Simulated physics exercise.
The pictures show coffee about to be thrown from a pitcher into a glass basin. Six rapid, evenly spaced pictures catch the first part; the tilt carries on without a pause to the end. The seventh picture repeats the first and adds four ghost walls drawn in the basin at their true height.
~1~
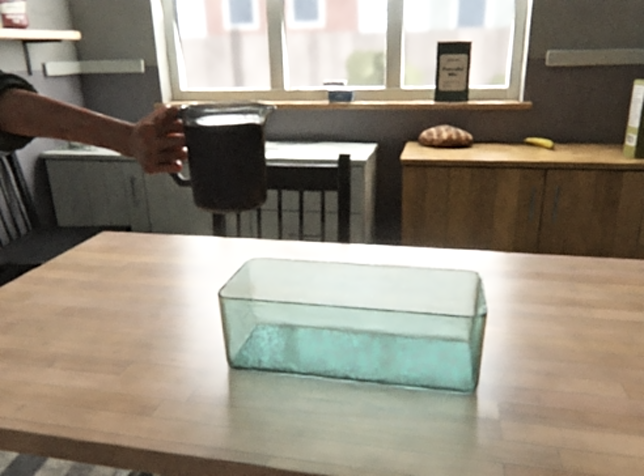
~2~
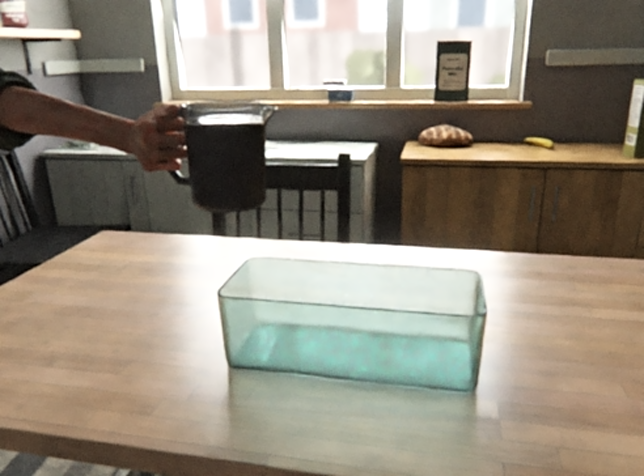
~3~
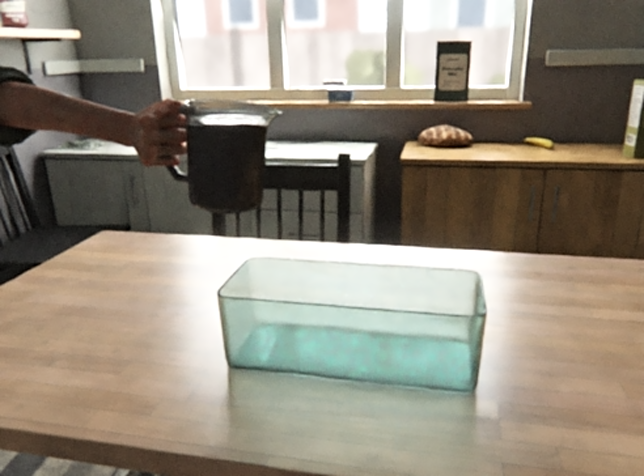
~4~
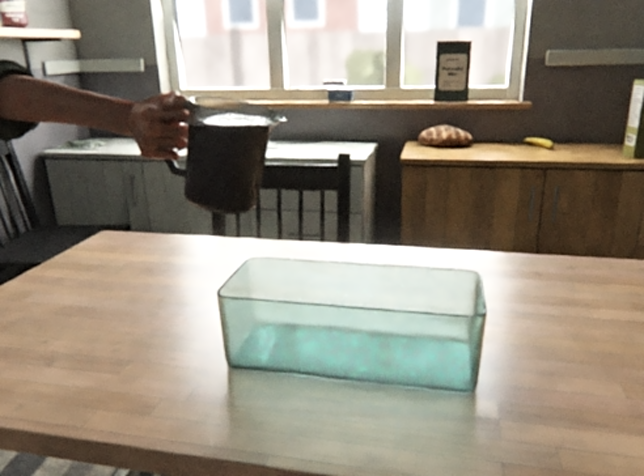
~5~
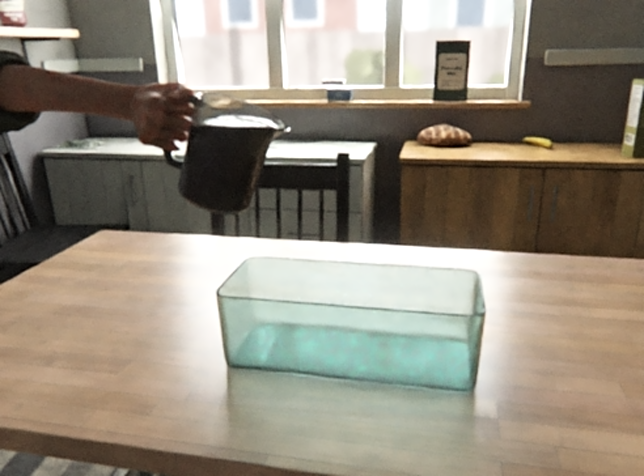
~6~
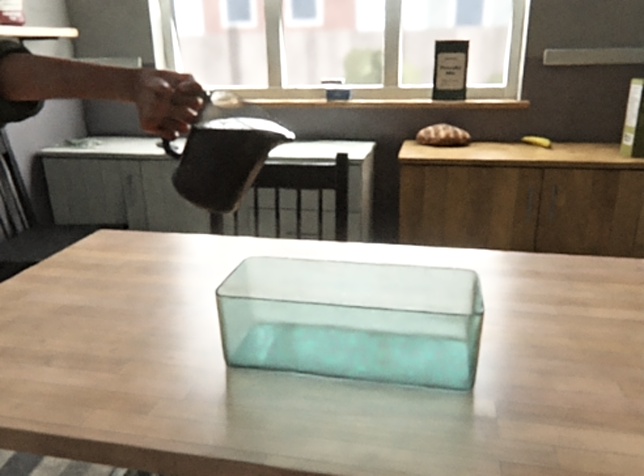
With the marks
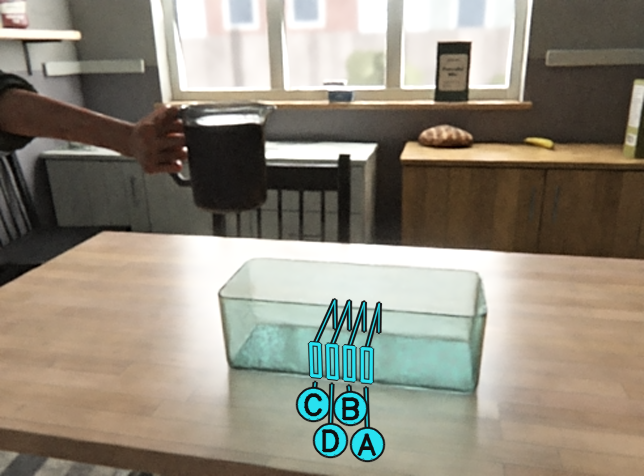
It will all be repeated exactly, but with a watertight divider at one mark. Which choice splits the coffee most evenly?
D is best.
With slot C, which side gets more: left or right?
The right side.
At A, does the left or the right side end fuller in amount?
More ends on the left.
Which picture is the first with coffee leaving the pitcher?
Picture 6.
On the marked copy, A at (366, 388); B at (348, 386); C at (315, 382); D at (331, 384).
Choosing A, about 90 % ends left of the wall and 4 % right of it; 6 % is lost outside.
Choosing B, about 76 % ends left of the wall and 12 % right of it; 11 % is lost outside.
Choosing C, about 18 % ends left of the wall and 80 % right of it.
Choosing D, about 48 % ends left of the wall and 50 % right of it.
